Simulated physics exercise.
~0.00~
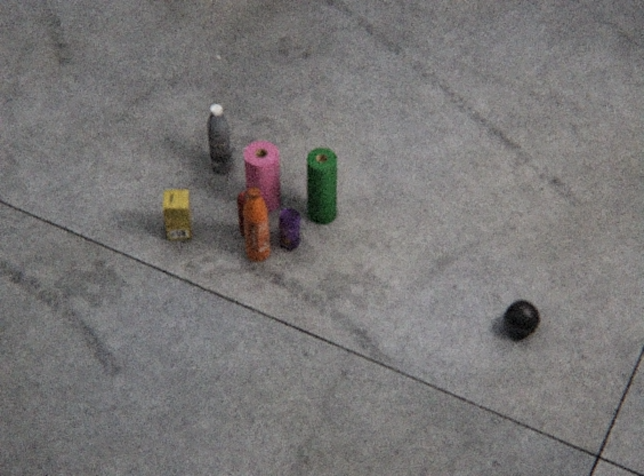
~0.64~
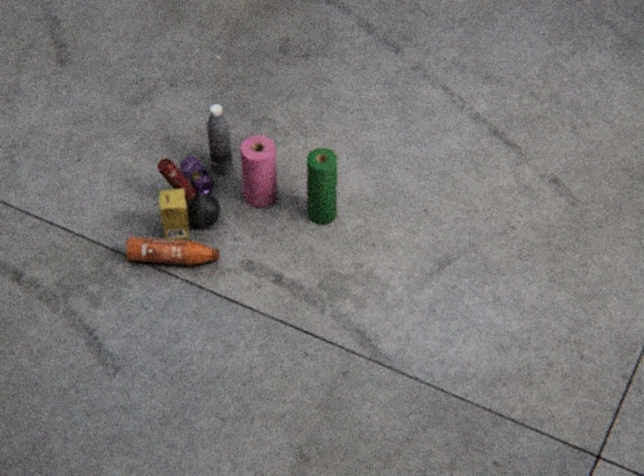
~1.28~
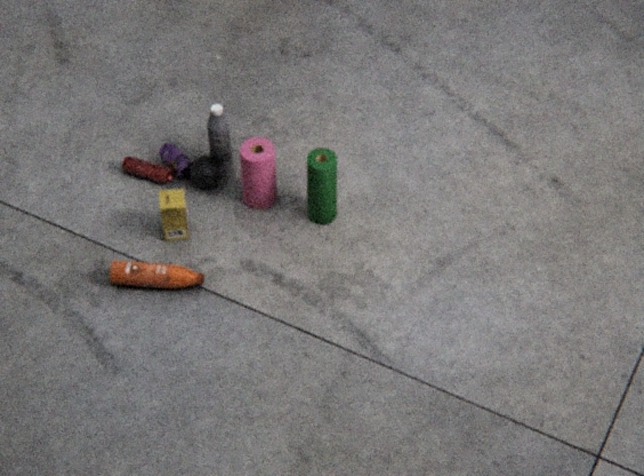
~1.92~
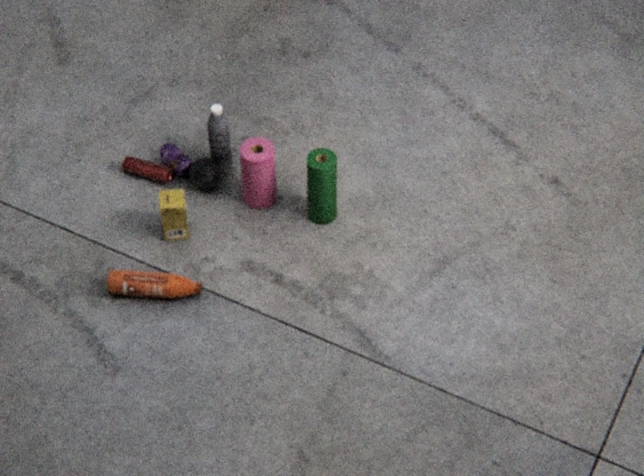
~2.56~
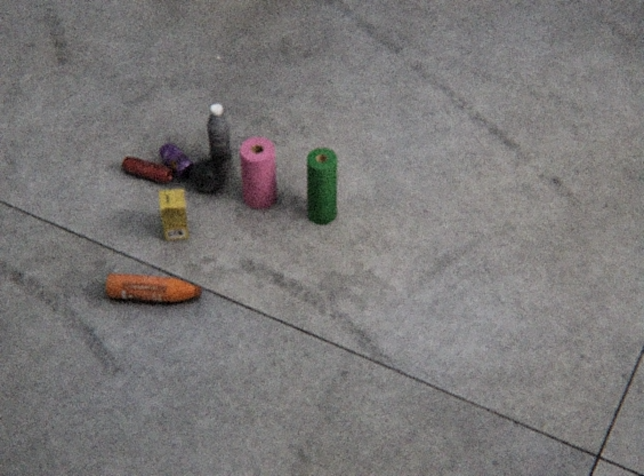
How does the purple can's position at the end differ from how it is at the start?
At the start the purple can stands upright beside the orange bottle. At the end it lies on its side farther to the left, near the red can and the black ball.
